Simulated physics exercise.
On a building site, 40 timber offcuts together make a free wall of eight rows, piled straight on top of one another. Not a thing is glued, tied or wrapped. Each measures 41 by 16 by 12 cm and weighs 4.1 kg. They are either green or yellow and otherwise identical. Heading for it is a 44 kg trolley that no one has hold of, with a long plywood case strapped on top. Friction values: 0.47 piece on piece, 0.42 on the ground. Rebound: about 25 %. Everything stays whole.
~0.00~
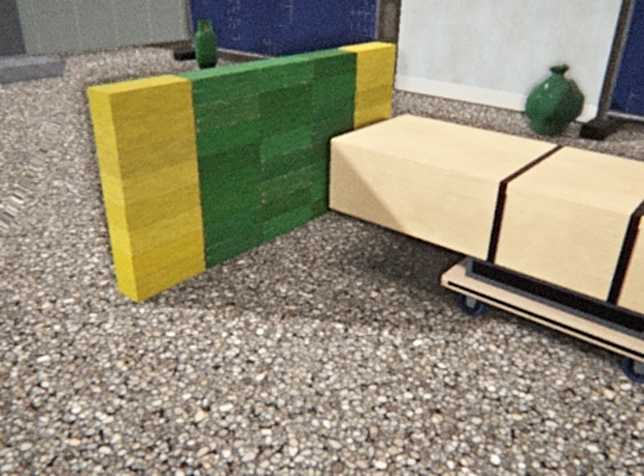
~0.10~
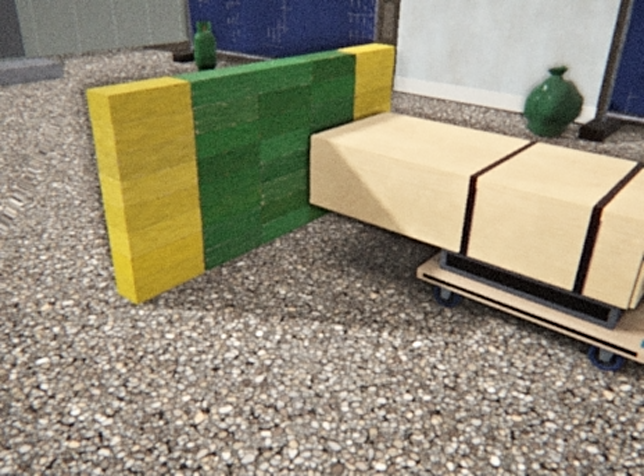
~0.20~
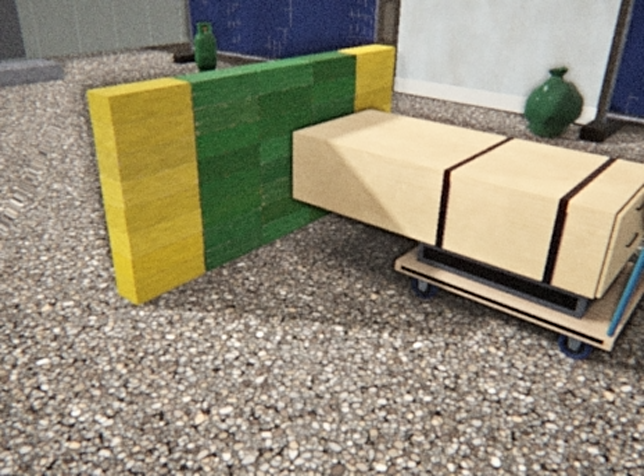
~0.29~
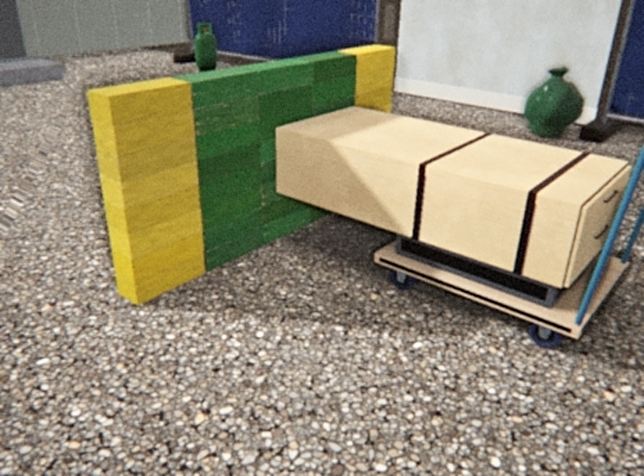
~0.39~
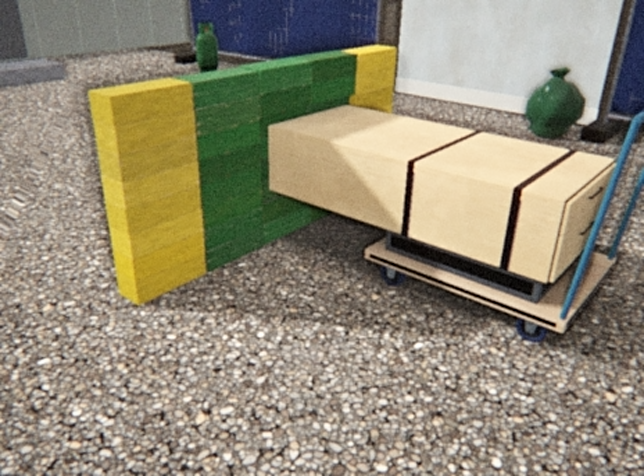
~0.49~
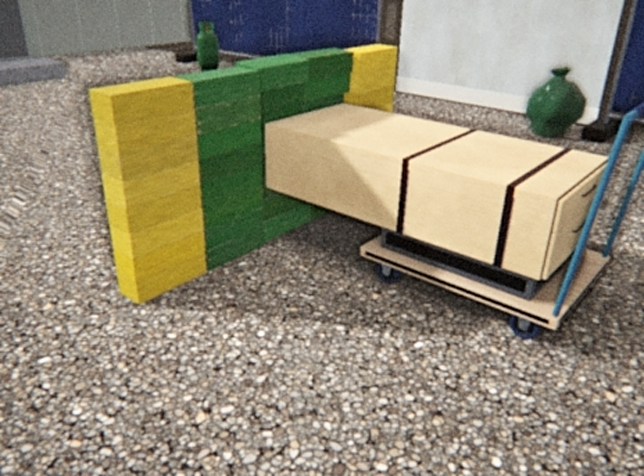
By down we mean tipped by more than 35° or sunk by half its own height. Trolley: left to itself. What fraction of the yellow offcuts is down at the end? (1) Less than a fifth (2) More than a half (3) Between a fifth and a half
Option 1: Less than a fifth.
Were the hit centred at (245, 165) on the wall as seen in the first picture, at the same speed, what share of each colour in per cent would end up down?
That would leave yellow at 0 % and green at 70 %.
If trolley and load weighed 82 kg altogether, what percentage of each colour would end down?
Share down - yellow: 0; green: 70 (per cent).
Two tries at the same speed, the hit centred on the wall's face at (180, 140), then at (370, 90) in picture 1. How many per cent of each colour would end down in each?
Down by colour - yellow: 40%, then 40%; green: 20%, then 30%.
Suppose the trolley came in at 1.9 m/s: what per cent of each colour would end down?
Then yellow 0, green 70 per cent.
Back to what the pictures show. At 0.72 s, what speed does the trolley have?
Speed: Near 0.1 m/s.
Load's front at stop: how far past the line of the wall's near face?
About 15 centimetres.
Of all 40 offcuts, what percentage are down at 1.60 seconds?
40 per cent.
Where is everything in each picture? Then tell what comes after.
In the first frame (pixels give the middle of a visible side), load (340, 163) 40 cm short of the wall; top yellow offcut (378, 58); top green offcut (288, 75); none has stirred.
In the second frame, load (319, 159) 27 cm short of the wall; top yellow offcut (377, 60).
In the third frame, load (301, 155) 15 cm short of the wall; top yellow offcut (377, 60).
In the fourth frame, load (284, 150) 23 mm short of the wall; top yellow offcut (377, 60).
In the fifth frame, load (276, 148) 43 mm into the wall's line; top yellow offcut (379, 61); movement in 11 of them.
In the sixth frame, load (273, 146) 7 cm into the wall's line; top yellow offcut (379, 60); top green offcut (284, 76) 6° from how it stood; movement in 16 of them.
After 0.72 s, load 11 cm past the wall's line, still rolling; none of the 16 yellow offcuts down (0 of 40 in all colours); top yellow offcut unmoved; top green offcut 3° from how it stood.
After 1.00 s, load 14 cm past the wall's line, still rolling; none of the 16 yellow offcuts down (7 of 40 in all colours); top yellow offcut unmoved; top green offcut 30° from how it stood, 8 cm lower.
After 1.24 s, load 15 cm past the wall's line, stopped; none of the 16 yellow offcuts down (16 of 40 in all colours); top yellow offcut unmoved; top green offcut 59° from how it stood, 43 cm lower.
After 1.60 s, load 15 cm past the wall's line, stopped; none of the 16 yellow offcuts down (16 of 40 in all colours); top yellow offcut unmoved; top green offcut 63° from how it stood, 80 cm lower.
In the end (2.3 s), load 15 cm past the wall's line, stopped; none of the 16 yellow offcuts down (16 of 40 in all colours); top yellow offcut unmoved; top green offcut upside down. That is 0 per cent. From the last view, middles, top yellow offcut near (369, 58), top green offcut near (90, 154).
